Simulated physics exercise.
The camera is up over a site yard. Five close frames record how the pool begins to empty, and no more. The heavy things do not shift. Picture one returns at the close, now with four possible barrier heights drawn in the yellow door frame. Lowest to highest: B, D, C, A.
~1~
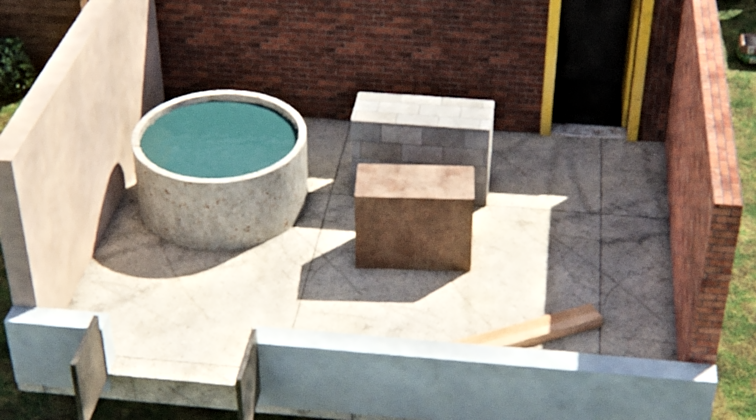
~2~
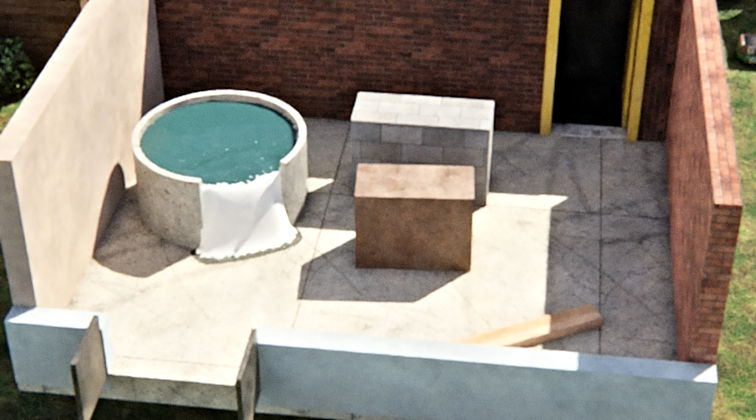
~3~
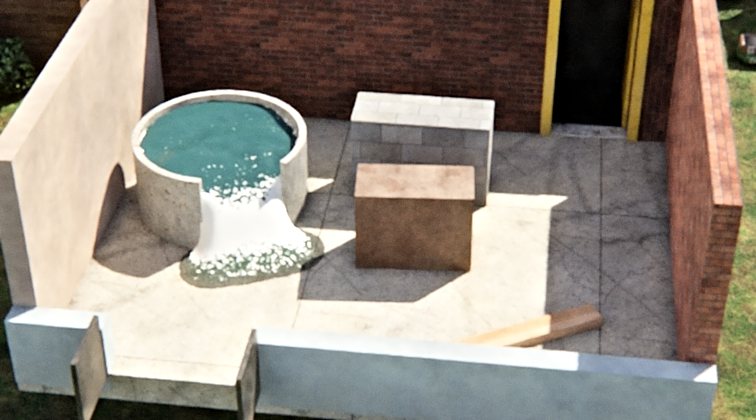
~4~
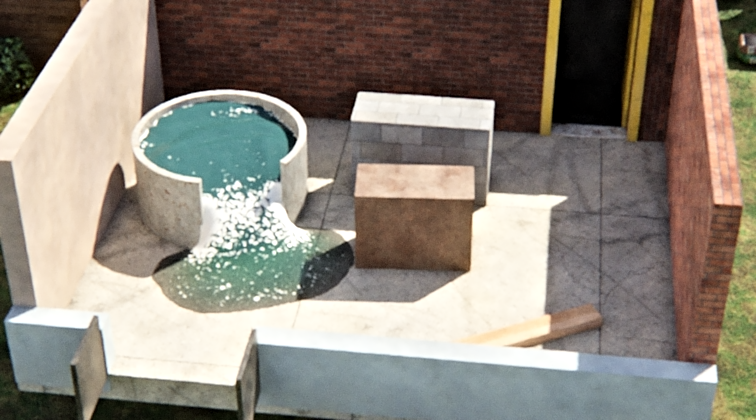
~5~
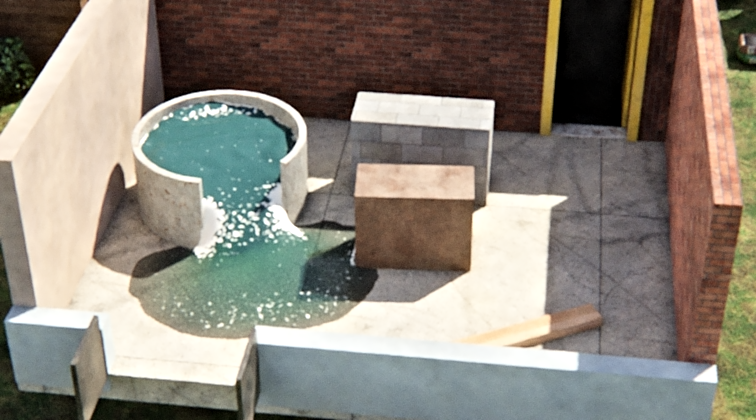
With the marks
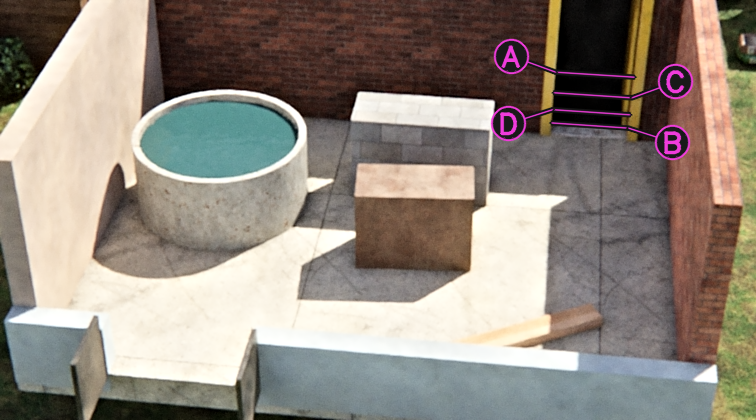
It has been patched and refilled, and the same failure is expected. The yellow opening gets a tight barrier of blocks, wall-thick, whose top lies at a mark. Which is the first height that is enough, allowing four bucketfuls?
Line B.
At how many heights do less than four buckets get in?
All of them.
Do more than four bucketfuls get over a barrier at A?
No, that is safe.
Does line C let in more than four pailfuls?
No, that is safe.
In magenta, A at (594, 74); B at (589, 125); C at (592, 95); D at (591, 112); from the bottom up B, D, C, A.
With A, nothing gets over.
With B, a splash gets over, under a bucket.
With C, nothing gets over.
With D, nothing gets over.
